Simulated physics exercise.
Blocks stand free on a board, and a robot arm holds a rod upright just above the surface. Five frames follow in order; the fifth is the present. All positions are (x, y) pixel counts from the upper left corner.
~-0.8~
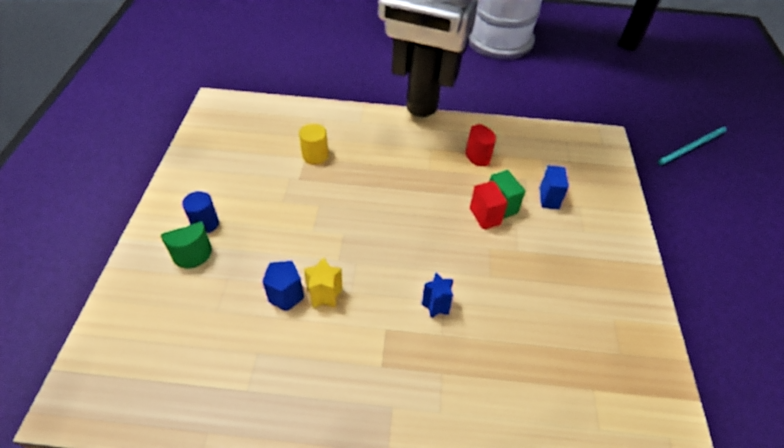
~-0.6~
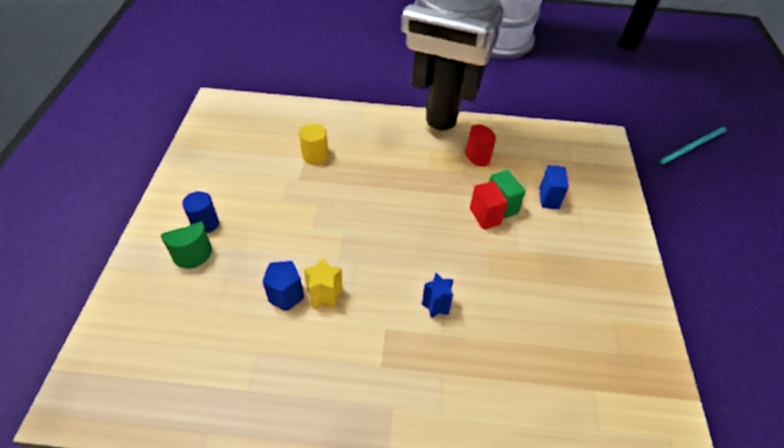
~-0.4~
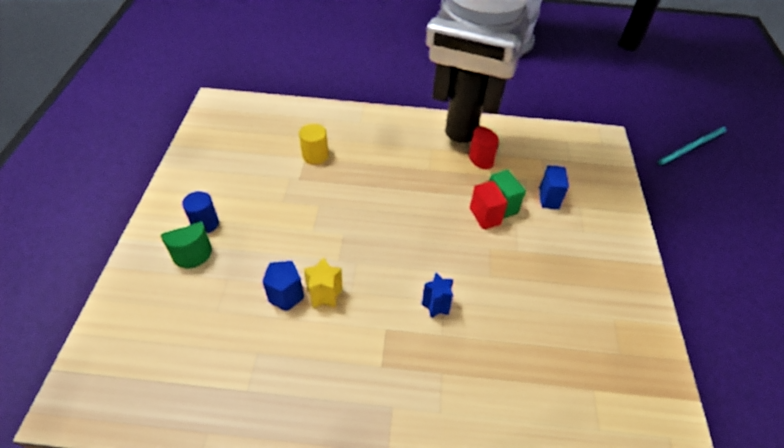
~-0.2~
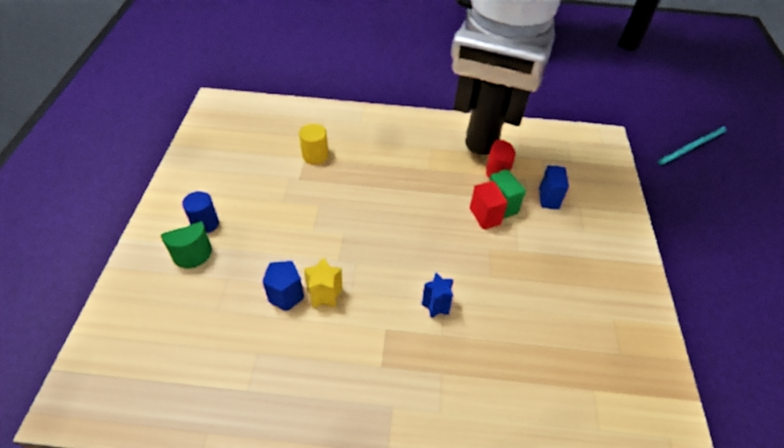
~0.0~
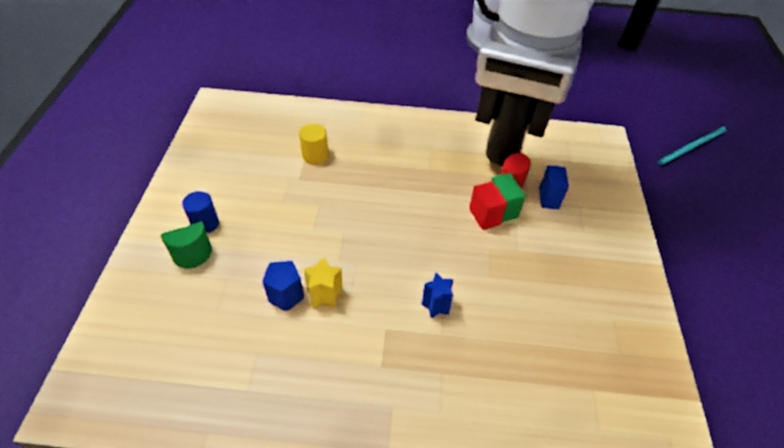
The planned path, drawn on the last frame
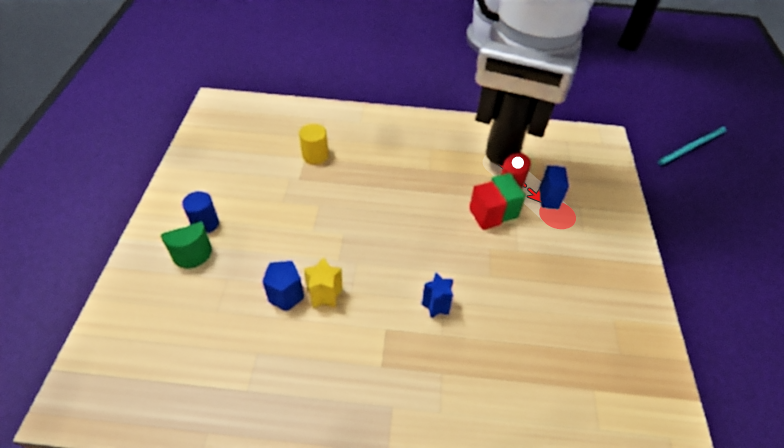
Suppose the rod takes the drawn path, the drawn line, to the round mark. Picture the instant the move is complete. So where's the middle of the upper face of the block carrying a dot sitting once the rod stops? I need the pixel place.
Final place: (547, 209).
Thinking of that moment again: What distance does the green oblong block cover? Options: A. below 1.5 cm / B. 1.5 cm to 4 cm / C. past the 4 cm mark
Option A.
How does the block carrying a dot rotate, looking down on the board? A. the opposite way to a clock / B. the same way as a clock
(B)
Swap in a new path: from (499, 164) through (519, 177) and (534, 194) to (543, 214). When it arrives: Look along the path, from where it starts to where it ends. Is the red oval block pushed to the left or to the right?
Towards the right-hand side.
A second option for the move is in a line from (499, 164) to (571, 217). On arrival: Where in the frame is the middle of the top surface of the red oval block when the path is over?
My best guess is (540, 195).
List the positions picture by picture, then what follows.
Lower end of the rod (422, 108), tops of blocks, red oblong block (491, 193), green oblong block (508, 182), red oval block (483, 133), blue oblong block (558, 176), in the first frame.
Rod (441, 121), blocks as before, in the second frame.
Rod (461, 133), red oval block (487, 136), in the third frame.
Rod (481, 144), red oval block (504, 150), in the fourth frame.
Rod (502, 155), red oblong block (491, 194), green oblong block (509, 186), red oval block (518, 163), blue oblong block (558, 176), in the fifth frame.
The drawn path runs in a line from (499, 164) to (558, 215); the dot is on the red oval block.
On the path given first. One third of the way, rod (521, 172); green oblong block (509, 190); red oval block (532, 180), turned 55° clockwise.
Two thirds of the way, rod (541, 188); green oblong block (509, 190); red oval block (542, 197), turned 100° clockwise; blue oblong block (574, 185), turned 20° clockwise.
At the end, rod (561, 207); red oblong block not moved; green oblong block (509, 190); red oval block (547, 209), turned 140° clockwise; blue oblong block (598, 200).
